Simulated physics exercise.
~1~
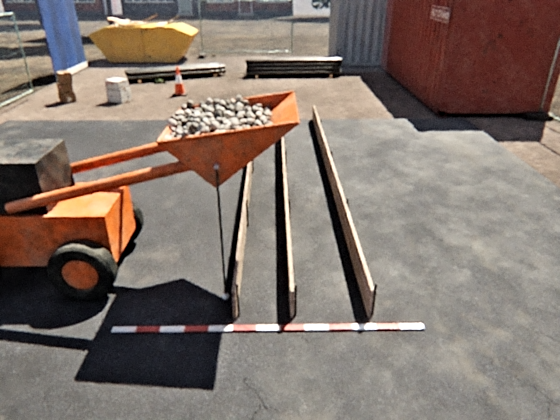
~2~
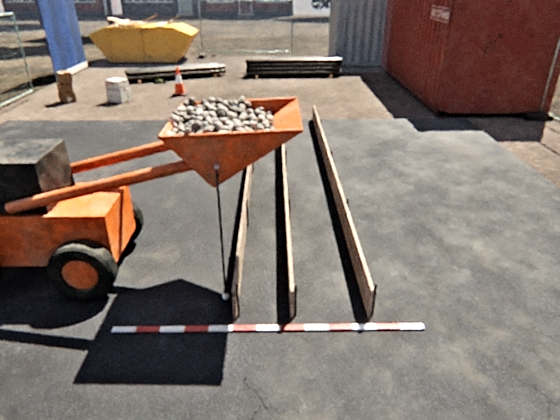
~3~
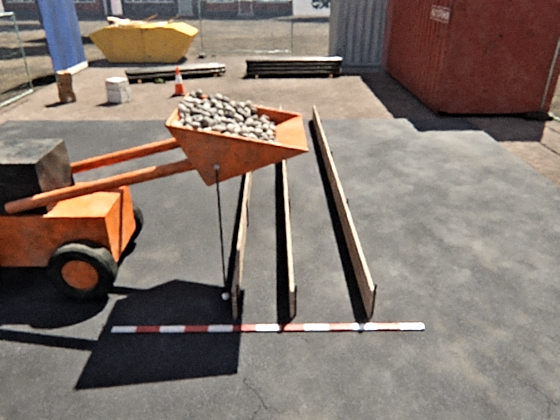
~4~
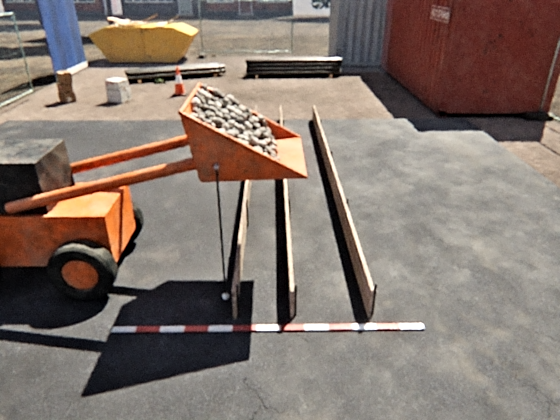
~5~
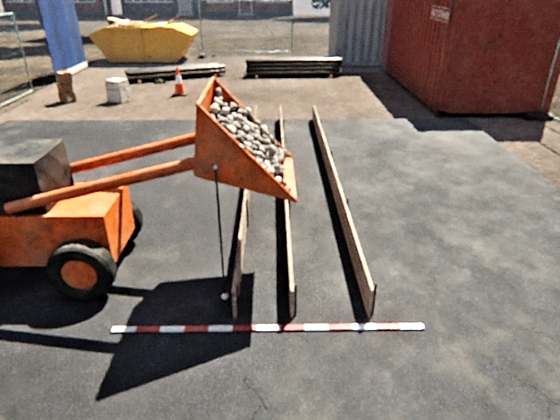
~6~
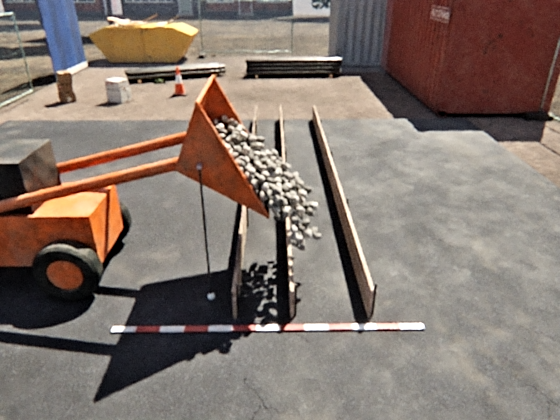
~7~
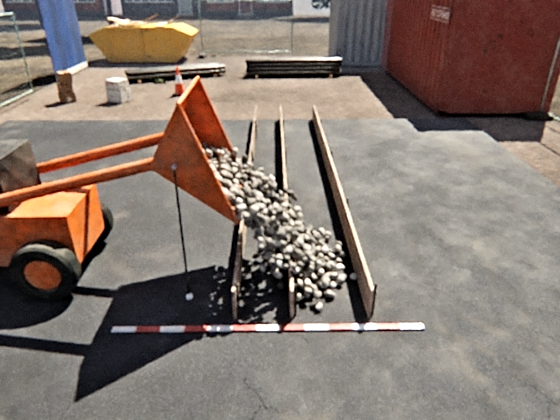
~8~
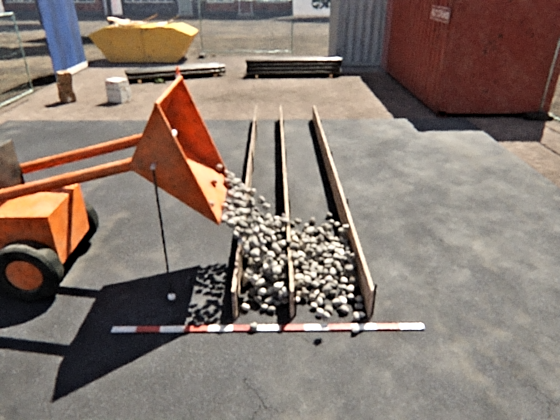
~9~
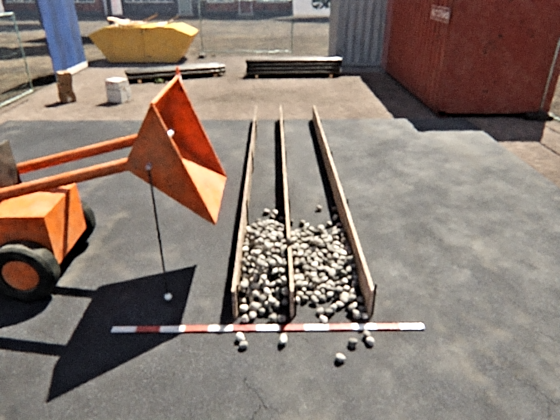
An orange loader with a dark box on top stands at the left of a sunlit grey yard, seen from its side and slightly above, its raised bucket heaped with round pale stones. Three long planks form two bays to its right, behind a red and white staff, with a yellow skip and a red container beyond. The bucket tips steadily to the right, and the stones begin to pour out. The loader backs away leftward as they tumble into both bays. Finally the bucket hangs empty, stones fill both bays, somewhat more in the nearer one, and a few lie past the staff.
